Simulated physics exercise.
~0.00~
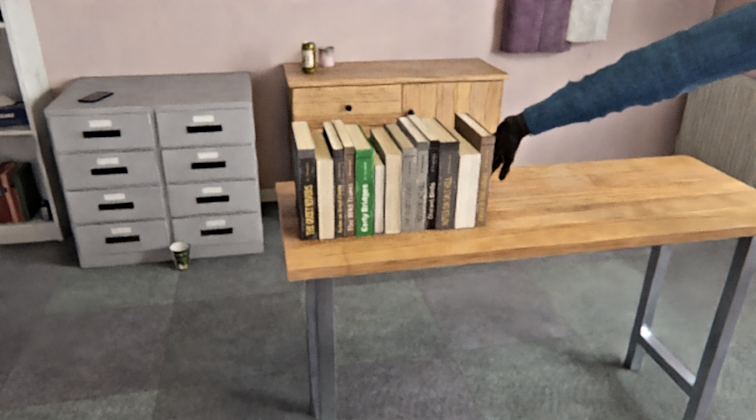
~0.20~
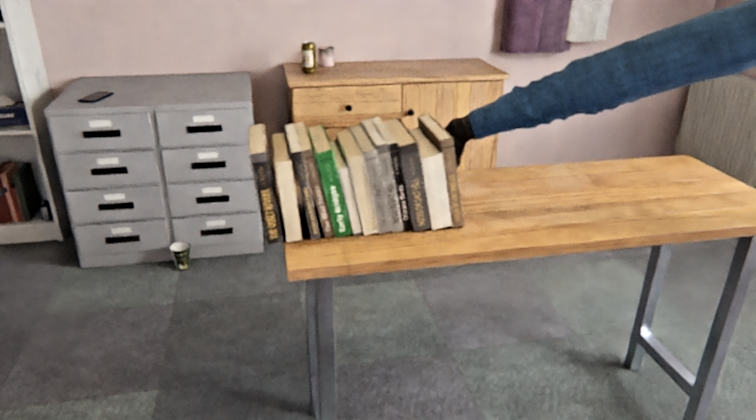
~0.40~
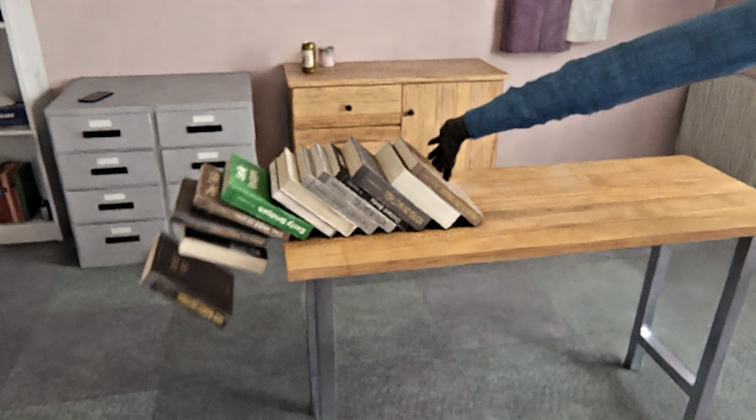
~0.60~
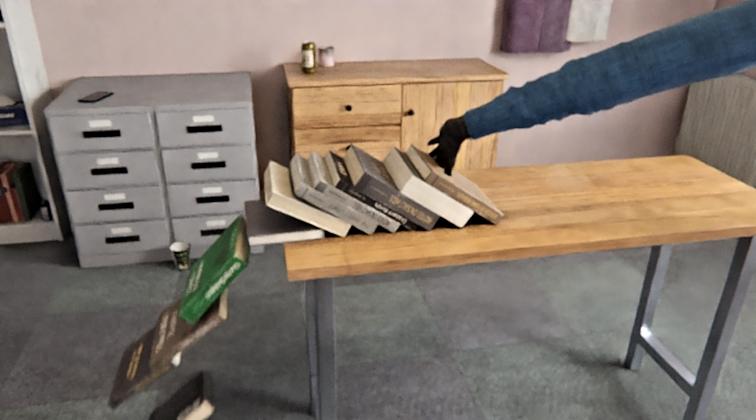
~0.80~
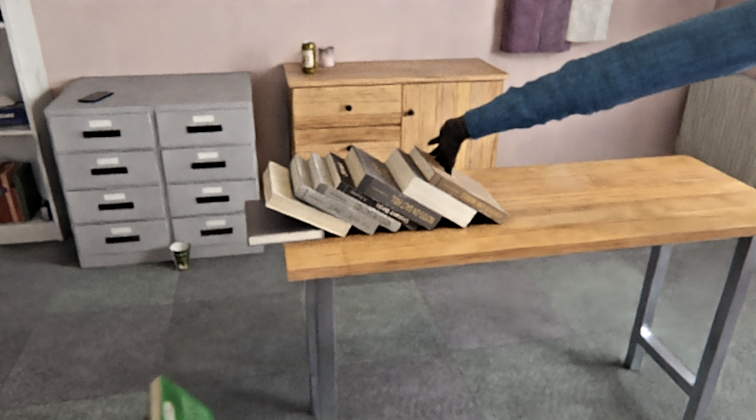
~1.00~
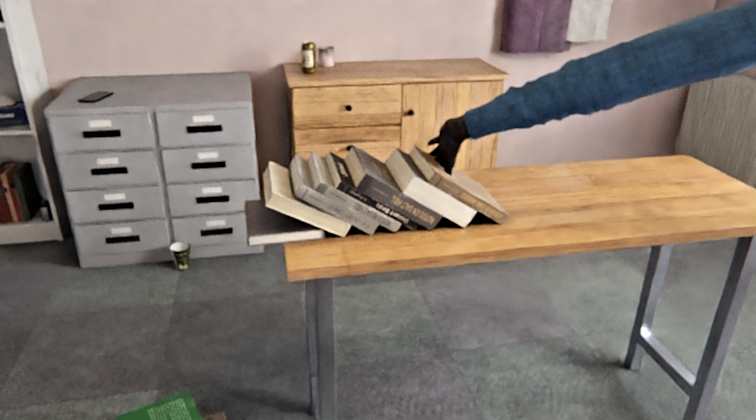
A gloved hand at the end of a blue sleeve pushed a row of upright books left along a wooden table until they toppled, sending the green one and several others over the edge to the floor, while the rest stayed slumped on top.
